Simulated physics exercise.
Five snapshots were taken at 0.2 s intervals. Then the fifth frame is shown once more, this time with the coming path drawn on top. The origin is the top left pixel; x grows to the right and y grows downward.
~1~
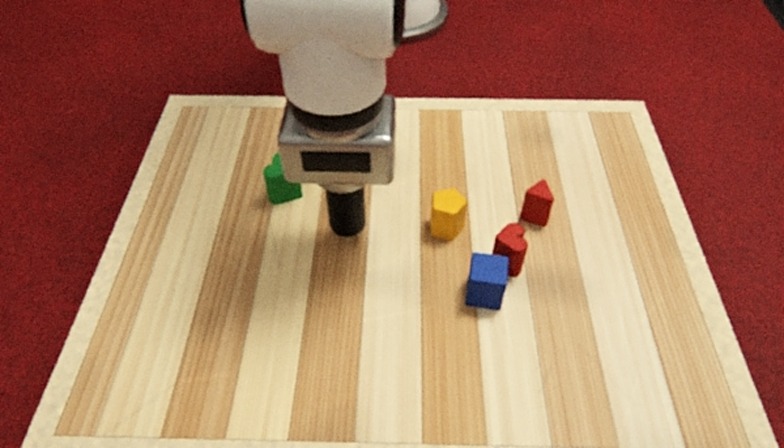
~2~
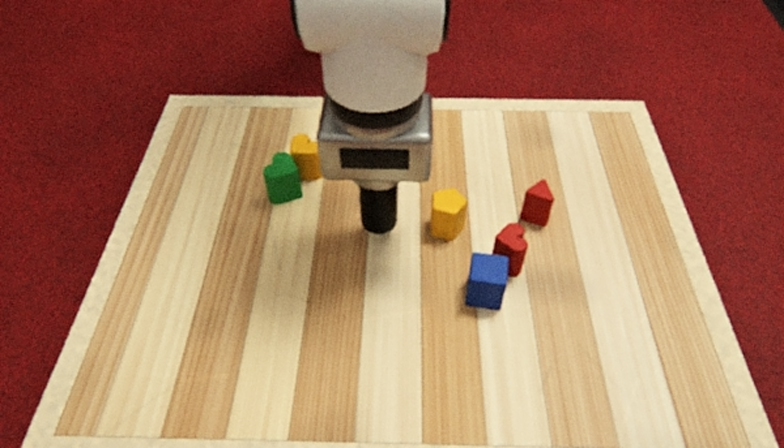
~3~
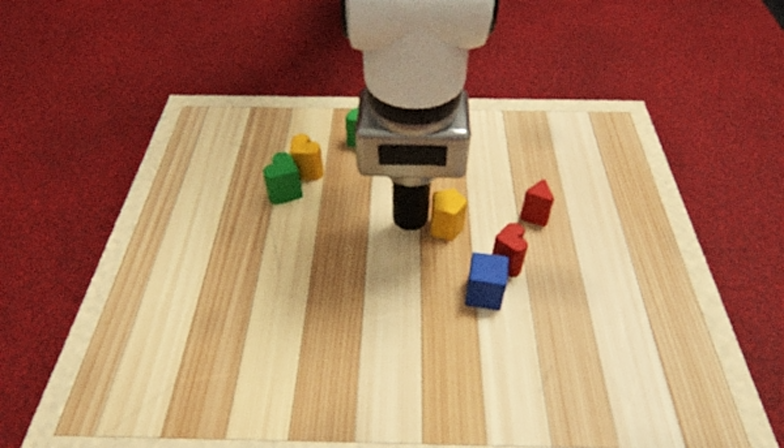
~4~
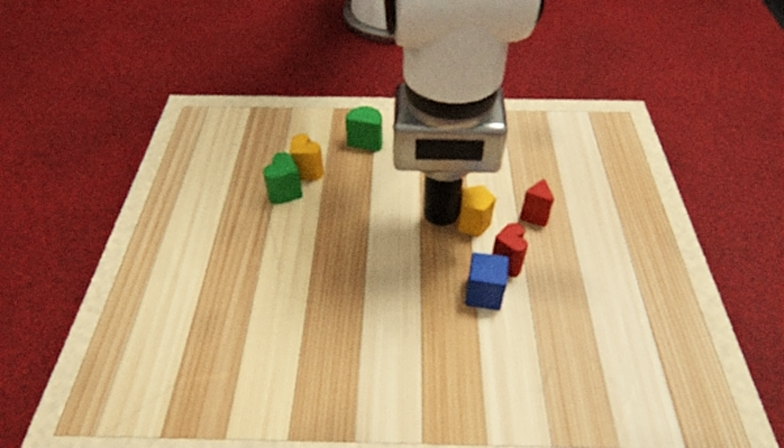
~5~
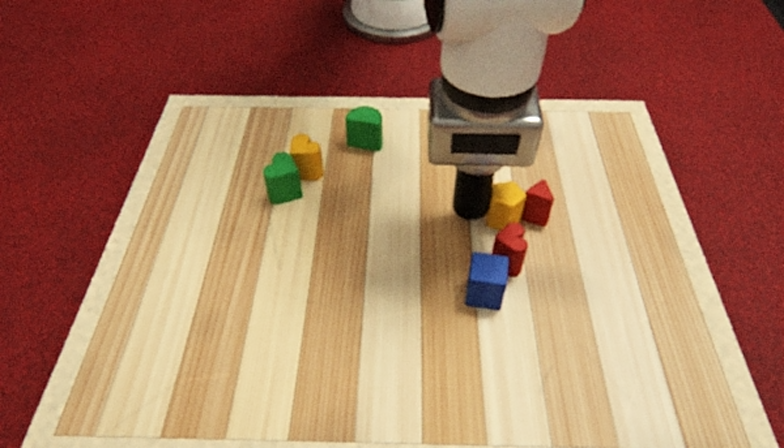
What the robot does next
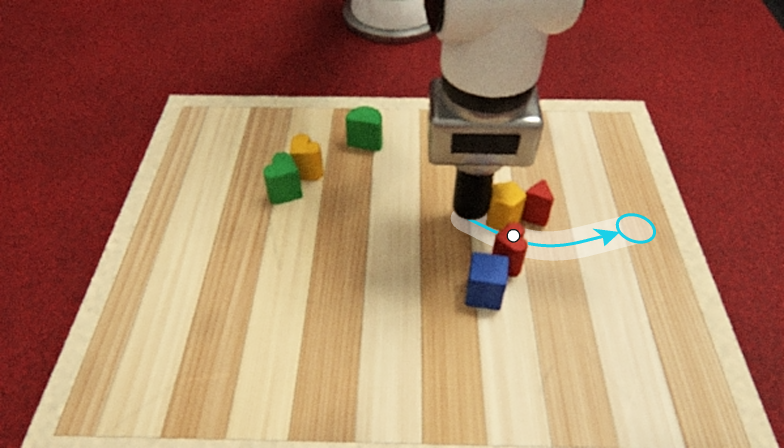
A robot arm moves right across a striped board and pushes a yellow block rightward.
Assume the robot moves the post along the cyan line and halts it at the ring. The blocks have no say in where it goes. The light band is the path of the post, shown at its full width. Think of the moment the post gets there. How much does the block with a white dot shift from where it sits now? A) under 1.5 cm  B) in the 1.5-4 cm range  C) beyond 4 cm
My pick is A.
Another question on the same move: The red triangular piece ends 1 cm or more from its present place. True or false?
That statement is accurate.
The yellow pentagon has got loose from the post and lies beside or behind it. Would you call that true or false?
The claim holds.
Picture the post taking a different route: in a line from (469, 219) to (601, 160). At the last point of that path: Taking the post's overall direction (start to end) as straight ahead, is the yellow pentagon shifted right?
I expect so.
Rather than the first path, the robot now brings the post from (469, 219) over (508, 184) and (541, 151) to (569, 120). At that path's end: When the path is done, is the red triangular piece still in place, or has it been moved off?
From what I can tell, it won't keep its place.
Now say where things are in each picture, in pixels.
The first frame shows post tip (348, 223); block tops, blue four-sided block (489, 268); yellow pentagon (449, 200); red heart (513, 236); red triangular piece (542, 189).
The second frame shows post (379, 221); blocks unchanged.
The third frame shows post (410, 217); blocks unchanged.
The fourth frame shows post (441, 212); yellow pentagon (477, 196).
The fifth frame shows post (470, 207); blue four-sided block (489, 268); yellow pentagon (508, 192); red heart (513, 236); red triangular piece (542, 189).
Path on the board, from (469, 219) via (523, 242) and (582, 242), ending at (636, 228); the dot is on the red heart.
On the path given first. One third of the way, post (526, 230); yellow pentagon (552, 195), turned 85° anticlockwise; red heart (522, 241), turned 40° clockwise; red triangular piece (564, 180), turned 25° clockwise.
Two thirds of the way, post (587, 230); yellow pentagon (586, 189); red heart (522, 241), turned 45° clockwise; red triangular piece (565, 171), turned 40° anticlockwise.
At the end, post (641, 216); blue four-sided block in place; yellow pentagon (591, 186), turned 185° anticlockwise; red heart (522, 241), turned 45° clockwise; red triangular piece (565, 171), turned 45° anticlockwise.
